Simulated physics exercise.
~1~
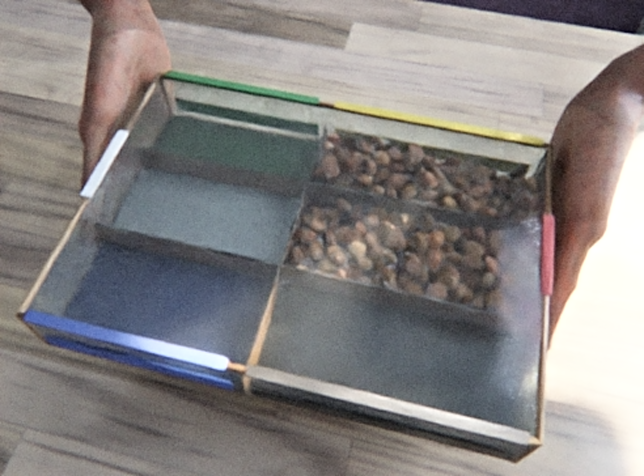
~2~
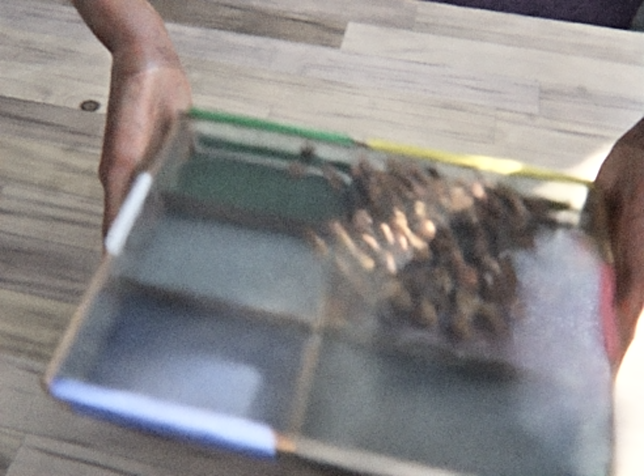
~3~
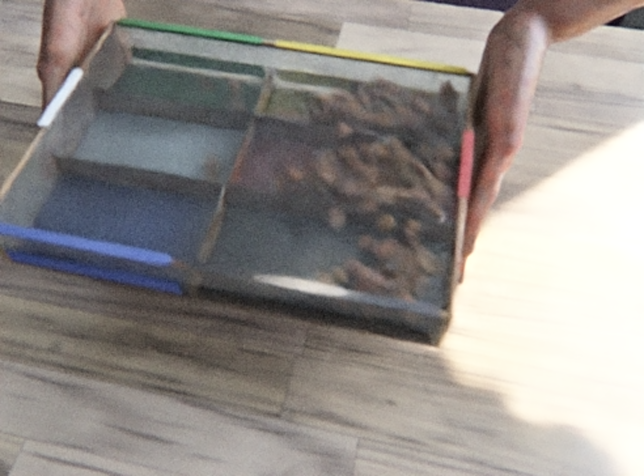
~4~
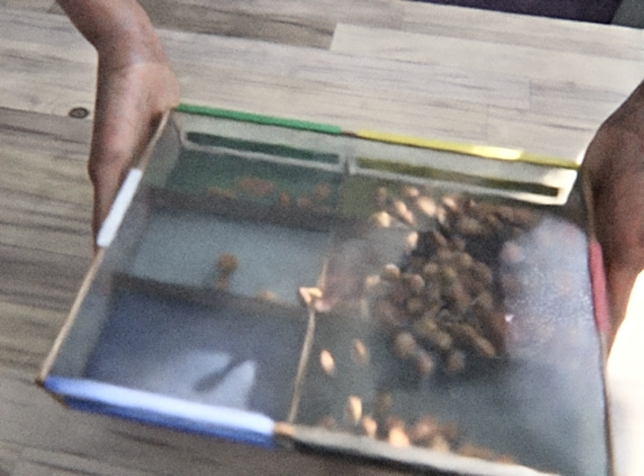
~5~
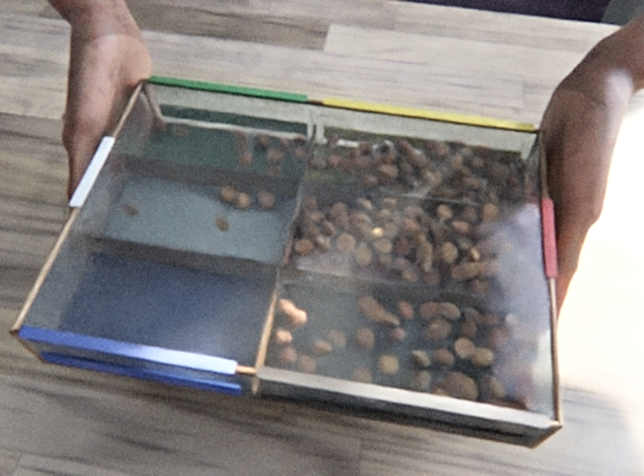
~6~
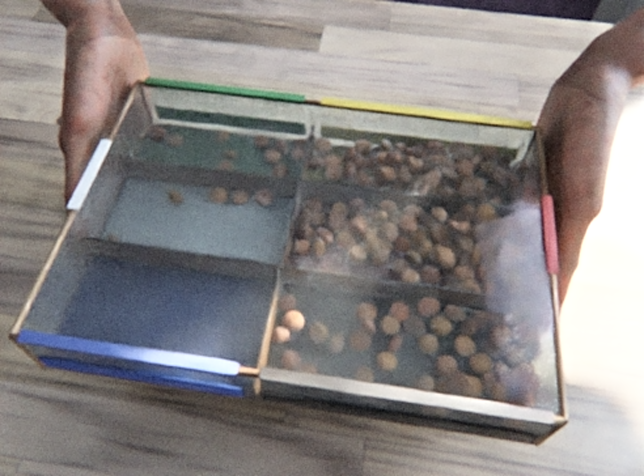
Two hands shake a clear-lidded divided box, scattering brown pieces mostly across its right compartments.
